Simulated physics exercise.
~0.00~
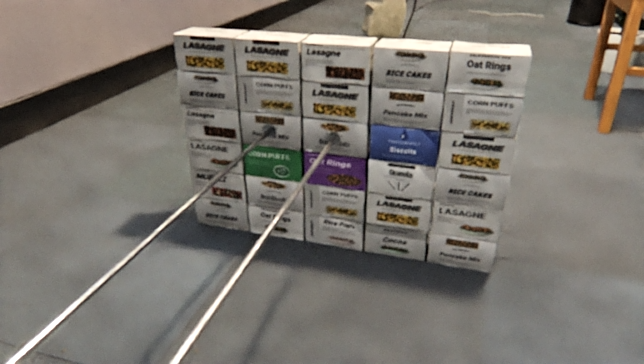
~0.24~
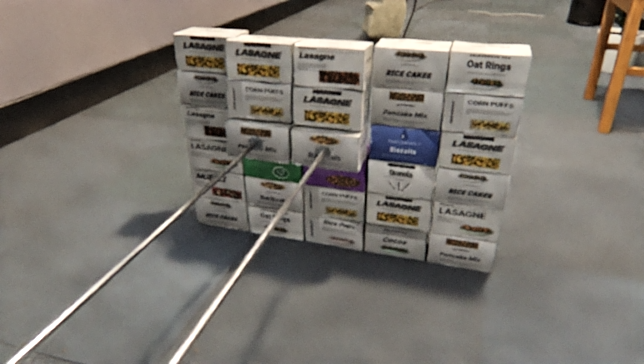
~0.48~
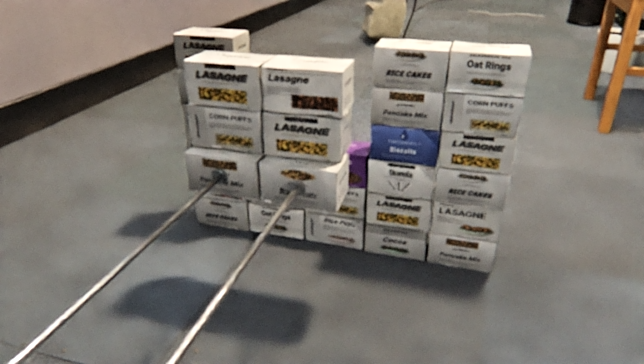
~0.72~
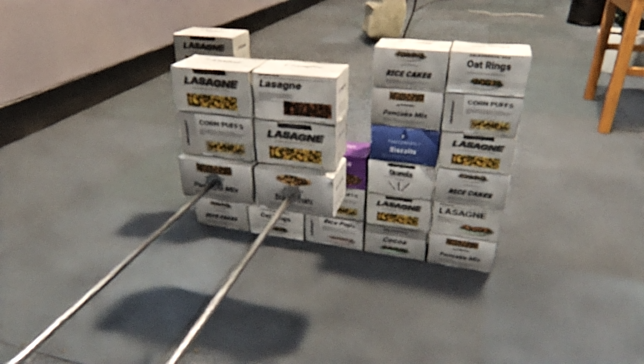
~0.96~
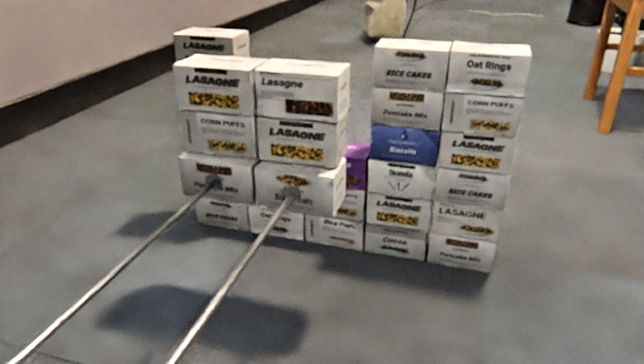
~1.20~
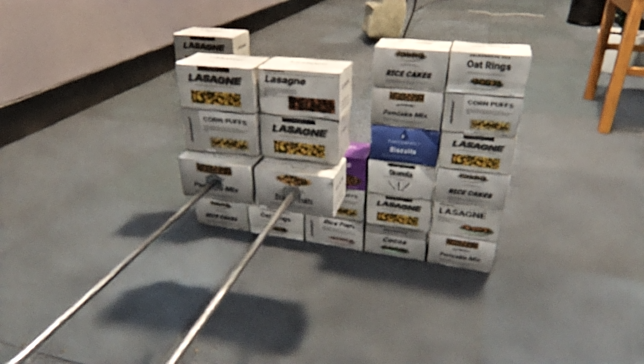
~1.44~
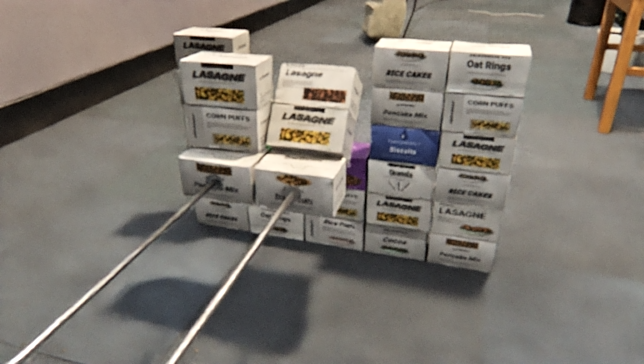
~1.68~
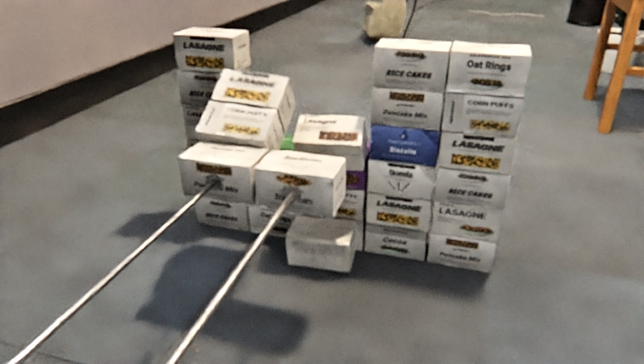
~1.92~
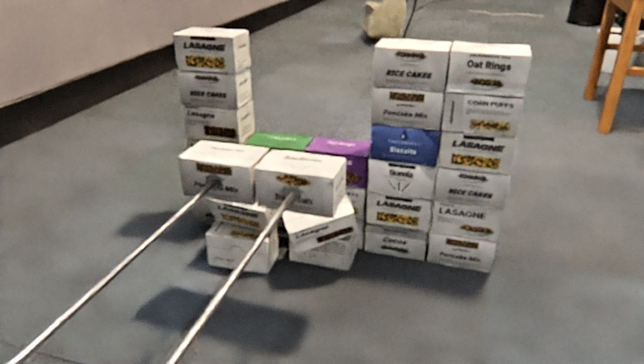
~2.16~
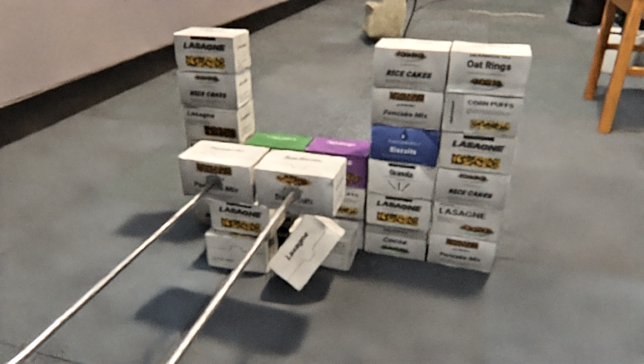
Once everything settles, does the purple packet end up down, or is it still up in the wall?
The purple packet is still up in the wall at the end, next to the green one, with a gap above it.
